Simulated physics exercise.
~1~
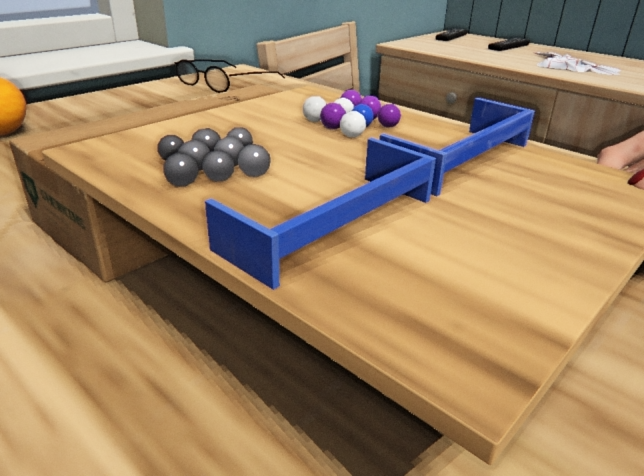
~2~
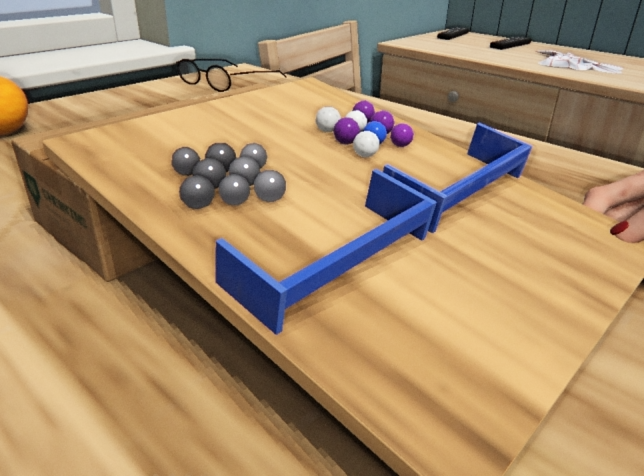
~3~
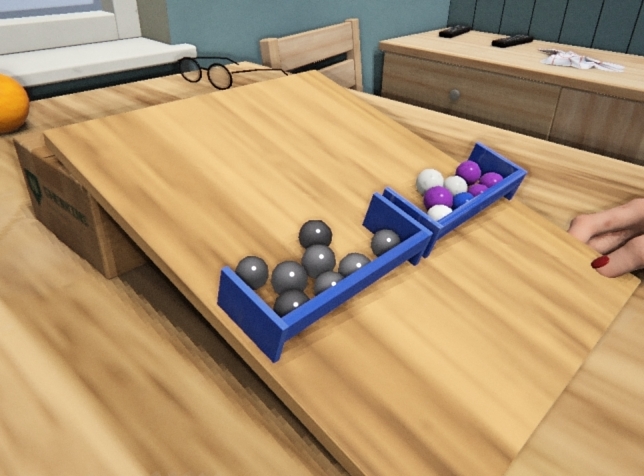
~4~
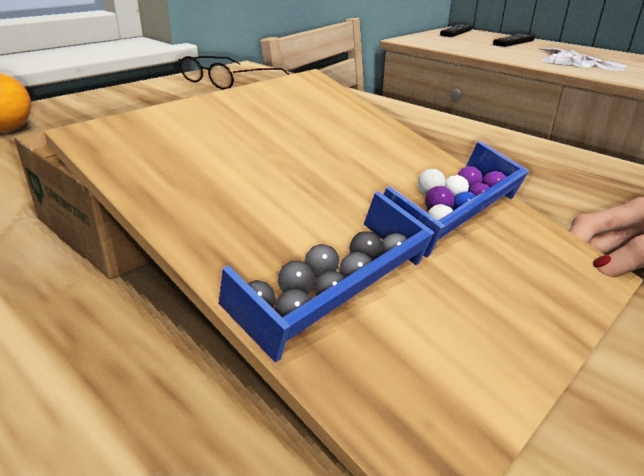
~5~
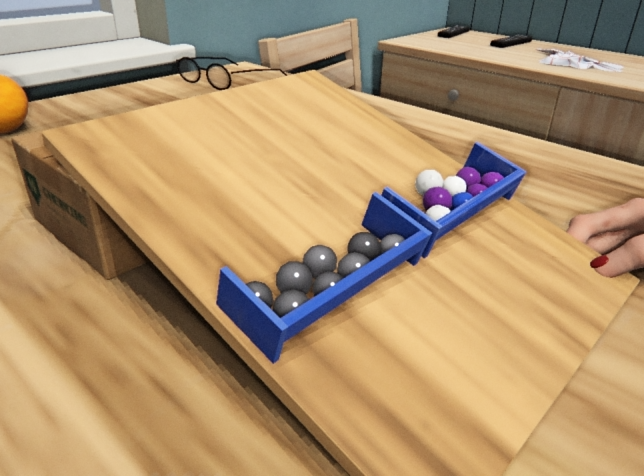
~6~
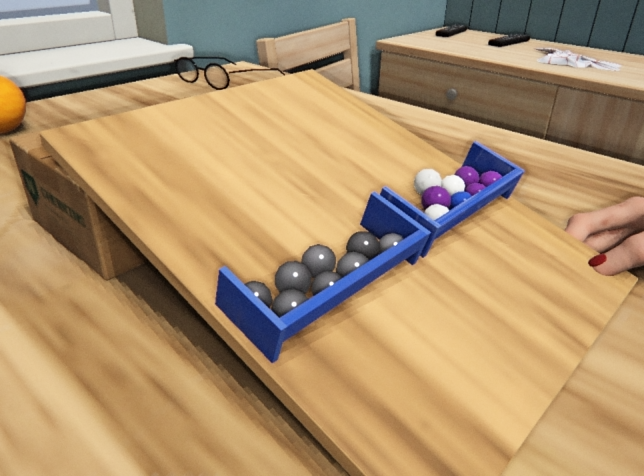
The clip opens on a level wooden board on a table, with a cluster of grey balls and a cluster of white, purple and blue balls resting behind two blue barriers. A hand at the right edge is by the board as its near side tips downward, turning it into a slope. Both clusters start to roll down toward the barriers. The grey balls spread along the nearer barrier while the coloured ones bunch against the farther one. The grey balls shift slightly and settle, and both groups end at rest, held on the tilted board.
